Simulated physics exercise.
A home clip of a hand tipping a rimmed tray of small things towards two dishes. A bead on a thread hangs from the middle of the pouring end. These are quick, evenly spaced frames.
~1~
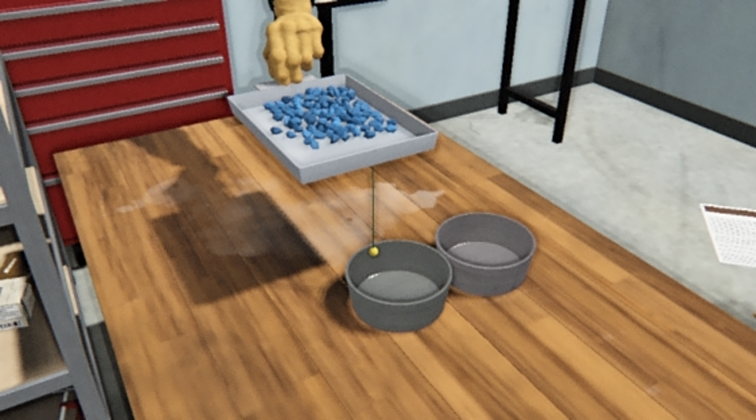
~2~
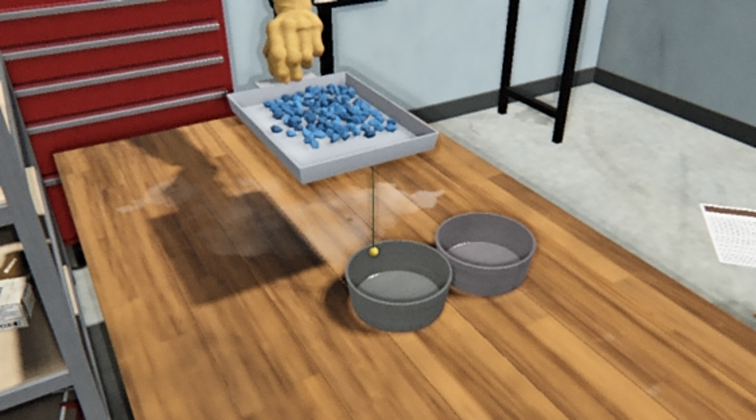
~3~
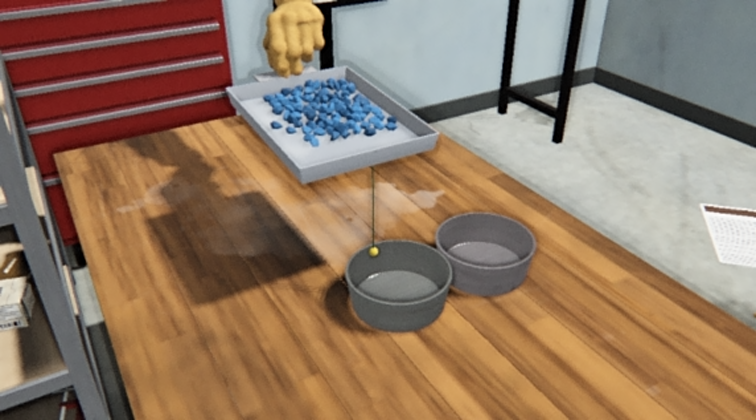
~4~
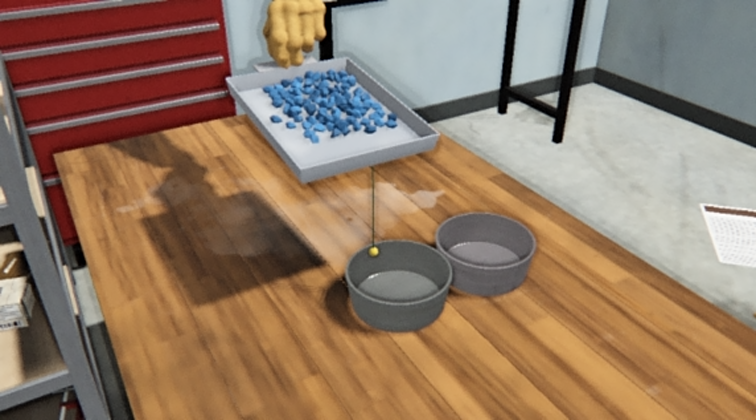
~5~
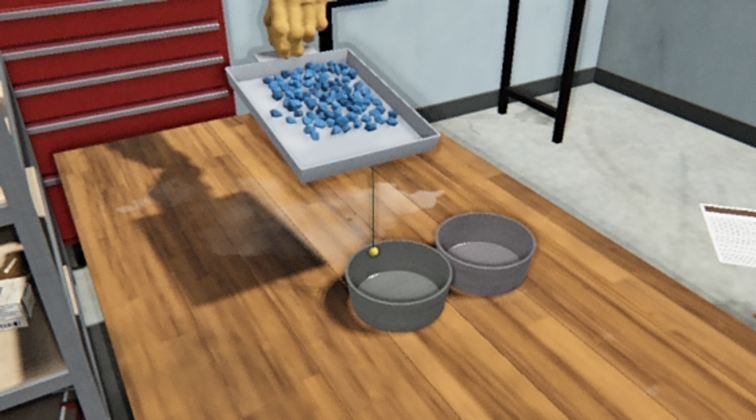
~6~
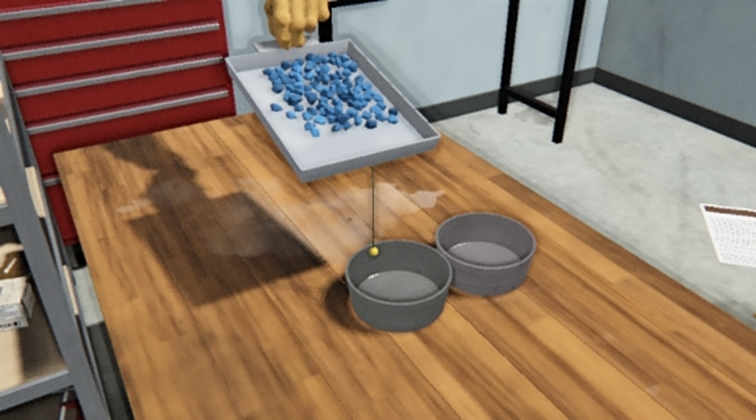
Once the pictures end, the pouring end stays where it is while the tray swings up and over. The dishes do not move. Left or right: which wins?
More goes to the left-hand dish.
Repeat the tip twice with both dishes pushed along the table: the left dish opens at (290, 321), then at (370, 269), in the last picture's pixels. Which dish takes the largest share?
First the right one, then the dish on the left.
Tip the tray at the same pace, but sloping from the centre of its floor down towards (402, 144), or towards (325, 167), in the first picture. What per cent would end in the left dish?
The first gives 50 %, the second 10 %.
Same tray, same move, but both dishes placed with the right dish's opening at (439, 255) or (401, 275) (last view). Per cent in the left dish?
About 30 and 10 per cent.
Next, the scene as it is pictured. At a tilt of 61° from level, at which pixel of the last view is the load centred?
Roughly at (388, 138).
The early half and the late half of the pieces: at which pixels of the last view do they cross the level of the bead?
At about (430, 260), then at (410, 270).
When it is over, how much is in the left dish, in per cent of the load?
It comes to 70 per cent or so.
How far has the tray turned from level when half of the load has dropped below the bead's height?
Roughly 105°.
Soon after the last picture, tray tipped steeply; nearly all on the tray; a stray few in the left dish; a small part in the air.
A little later, tray tipped past a quarter turn; about half on the tray; about a quarter in the left dish; a stray few in the right dish; a small part outside both; about a quarter in the air.
Later still, tray tipped past a quarter turn; about two thirds in the left dish; a small part in the right dish; about a quarter outside both.
At rest, tray tipped past a quarter turn; about two thirds in the left dish; a small part in the right dish; about a quarter outside both.
